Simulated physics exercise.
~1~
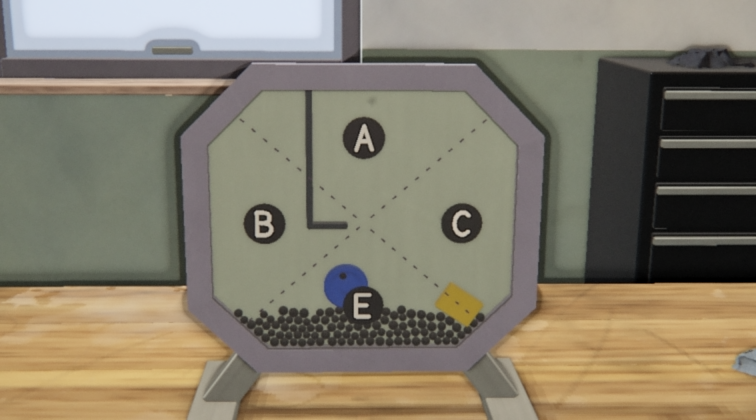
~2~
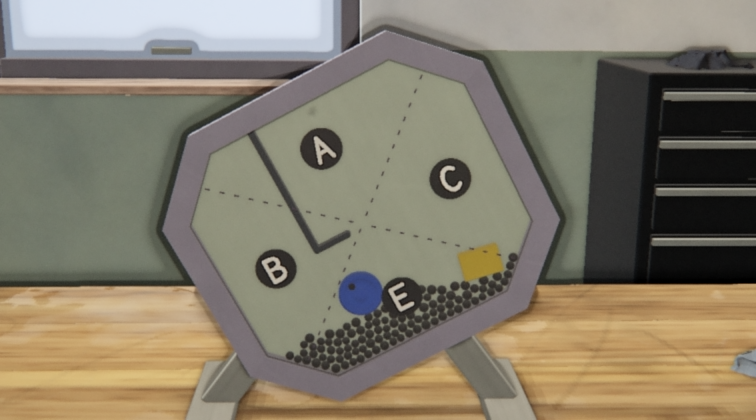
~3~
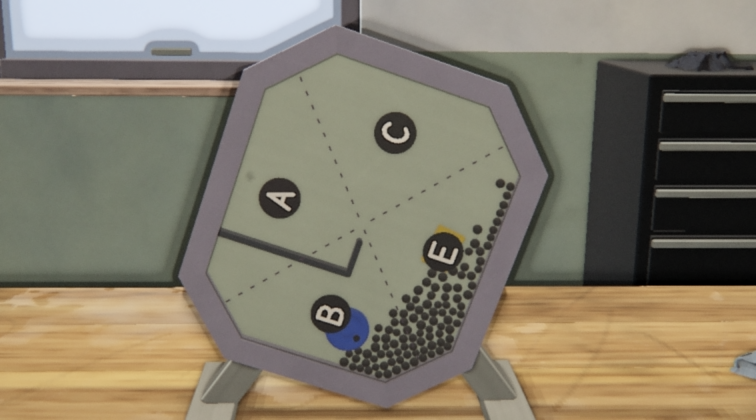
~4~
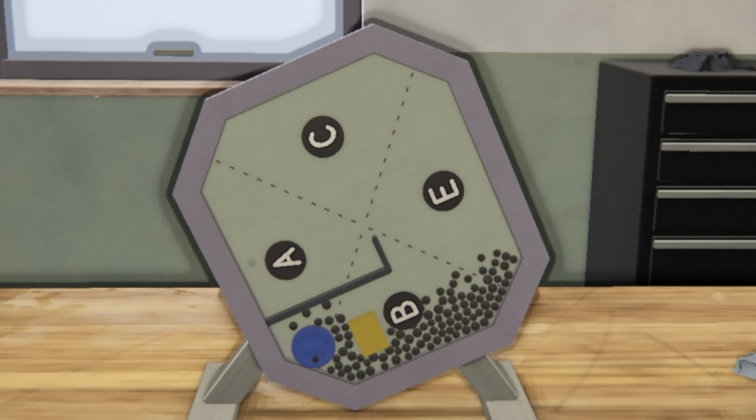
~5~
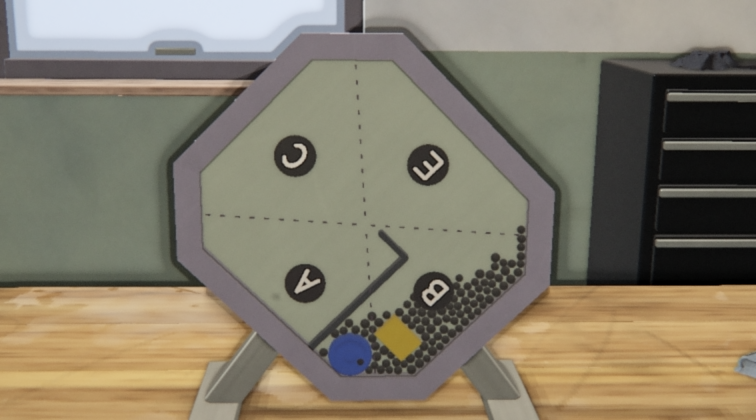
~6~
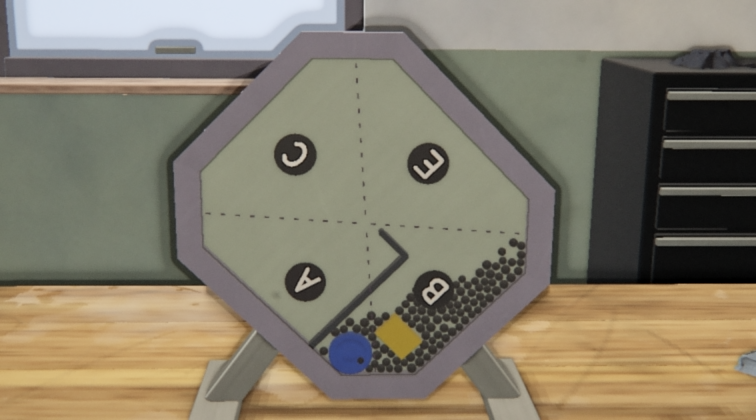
A clear-fronted octagonal case with a mauve rim stands on a wooden workbench, seen from the front, with a window behind and dark drawers at right. Inside, black beads line the bottom, with a blue disc near the middle, a yellow block at right, a dark bent bar and four lettered wedges. The case turns steadily anticlockwise, and the beads slide and bank up toward the right. The yellow block is mostly hidden near the E, then reappears beside the disc. The turning stops with the beads sloped beneath B, the block among them and the disc at the bottom, by the bar's end.
